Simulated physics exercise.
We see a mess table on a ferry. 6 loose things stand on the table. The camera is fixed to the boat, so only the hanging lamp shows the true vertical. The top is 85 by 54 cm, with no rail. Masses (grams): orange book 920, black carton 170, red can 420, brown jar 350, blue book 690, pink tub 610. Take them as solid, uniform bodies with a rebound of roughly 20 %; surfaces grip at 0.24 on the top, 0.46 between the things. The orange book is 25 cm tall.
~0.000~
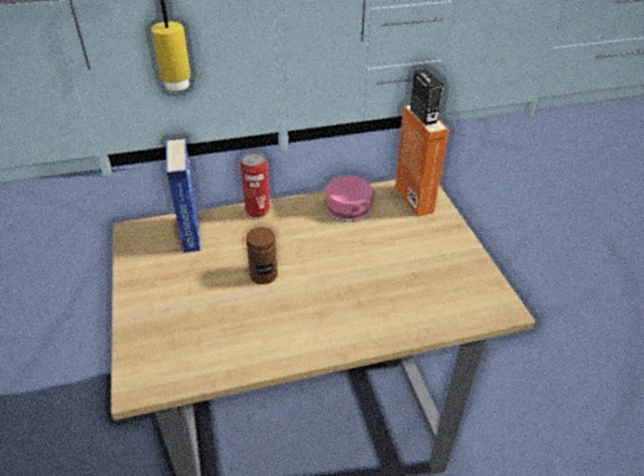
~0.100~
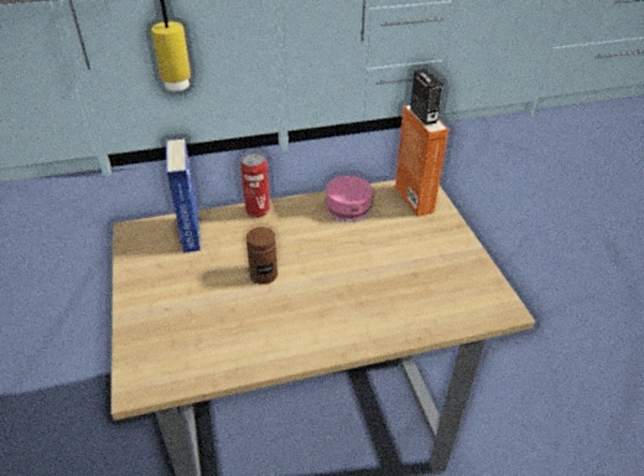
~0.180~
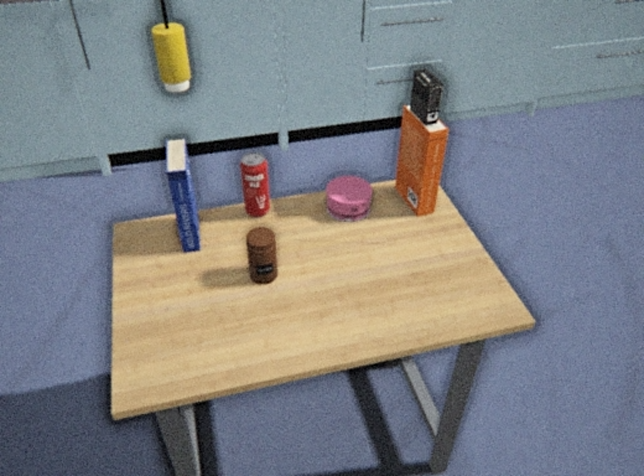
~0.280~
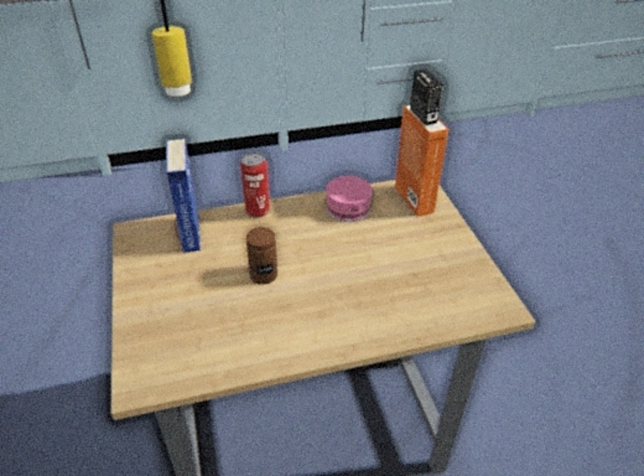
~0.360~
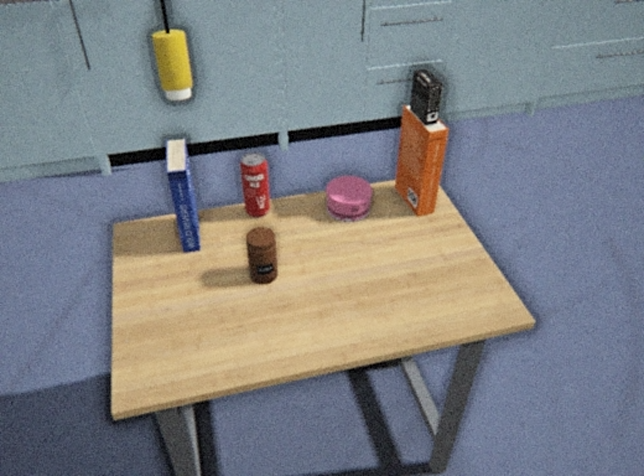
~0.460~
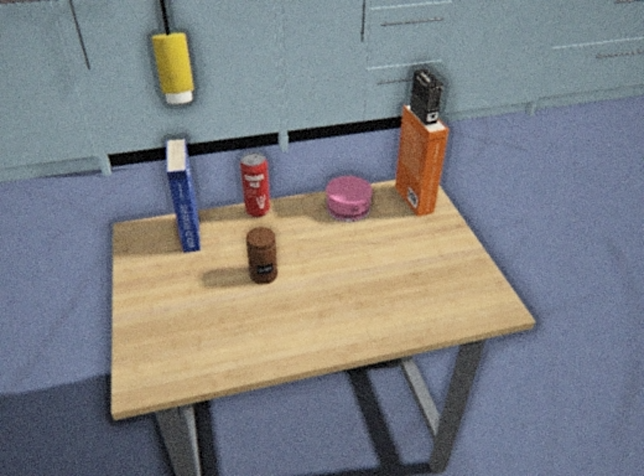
On a ferry, a light wooden mess table is seen from above and in front, with pale blue cabinets behind it. A blue book, red can and pink tub stand along the back, an orange book topped by a black carton at right, and a brown jar nearer the middle. The yellow hanging lamp shifts slightly downward; the tabletop objects and camera stay still.
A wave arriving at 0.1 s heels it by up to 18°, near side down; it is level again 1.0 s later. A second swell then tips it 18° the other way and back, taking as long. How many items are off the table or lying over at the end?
Tipped or gone: Zero.
By 0.76 s, boat heeled 14°, near side down; black carton 3 cm from its spot near (431, 103); orange book 3 cm from its spot near (424, 167); blue book 3 cm from its spot.
By 0.86 s, boat heeled 8°, near side down; black carton 5 cm from its spot near (434, 107); orange book 5 cm from its spot near (426, 171); blue book 4 cm from its spot.
By 1.76 s, boat heeled 14°, far side down; black carton 3 cm from its spot near (430, 102); orange book 3 cm from its spot near (423, 166); red can 2 cm from its spot.
By 1.86 s, boat heeled 8°, far side down.
When it is over (2.6 s), all 6 within 5 cm of the start. End places, in pixels of the last picture, orange book near (420, 161), black carton near (426, 98).
